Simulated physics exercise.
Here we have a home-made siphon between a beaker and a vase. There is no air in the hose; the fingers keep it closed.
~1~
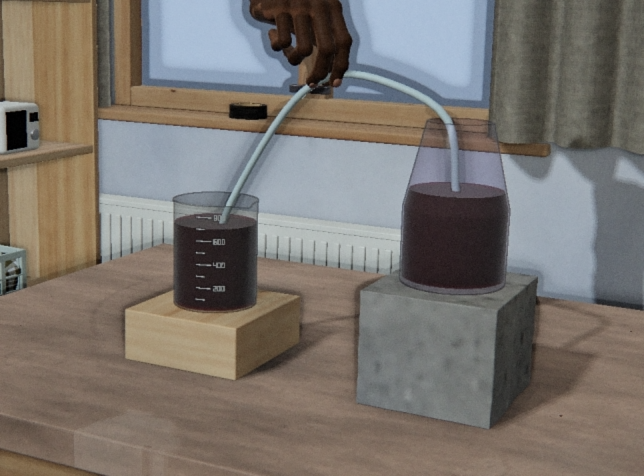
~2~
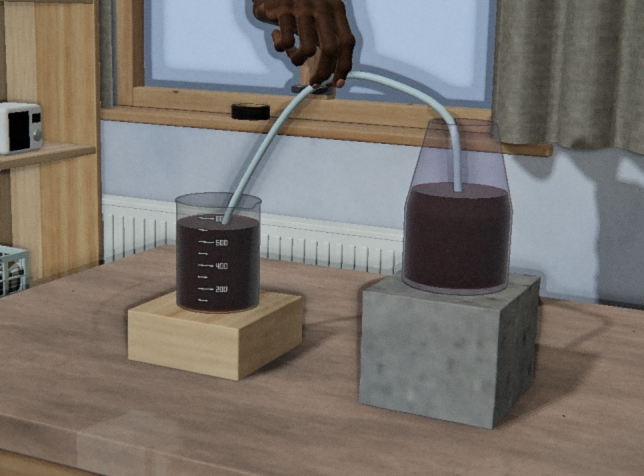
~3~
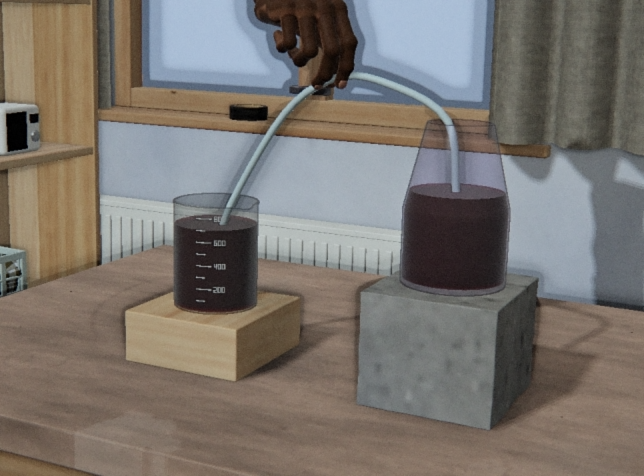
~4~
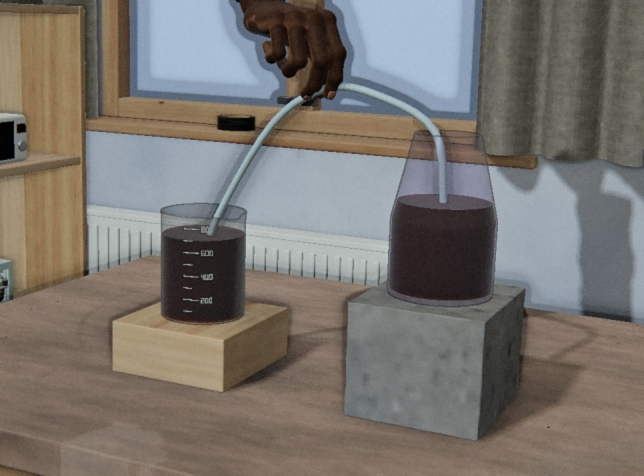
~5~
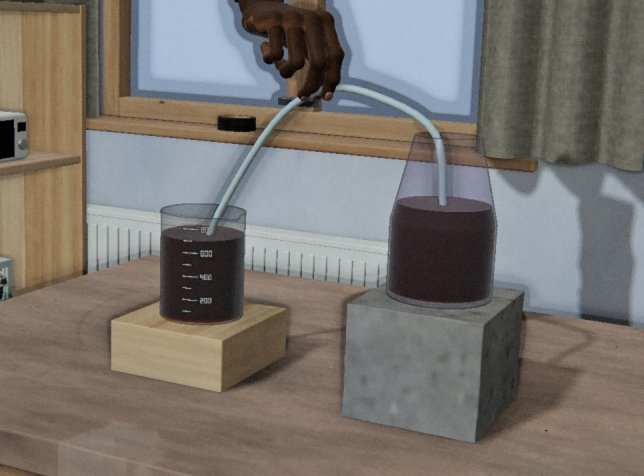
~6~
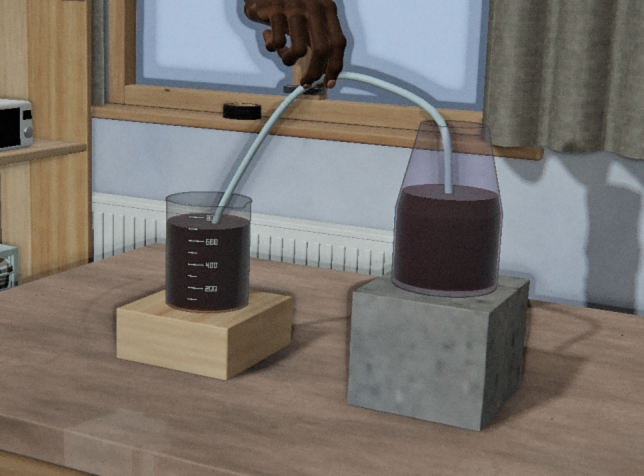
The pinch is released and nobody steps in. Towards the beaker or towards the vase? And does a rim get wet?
The grape juice goes into the left one; the receiving one runs over.
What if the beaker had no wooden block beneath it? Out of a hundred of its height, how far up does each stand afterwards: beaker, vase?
Roughly 100 per cent, then 10 per cent.
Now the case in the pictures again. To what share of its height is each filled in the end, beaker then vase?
In turn 100 and 30 per cent.
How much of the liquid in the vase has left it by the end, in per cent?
Roughly 40 per cent.
Soon after, the beaker is nearly full; the vase is about half full.
Later, the beaker is full to the brim; the vase is about a third full; some has gone over the lower rim.
In the end, the beaker is full to the brim; the vase is about a third full; some has gone over the lower rim; the two surfaces are level.
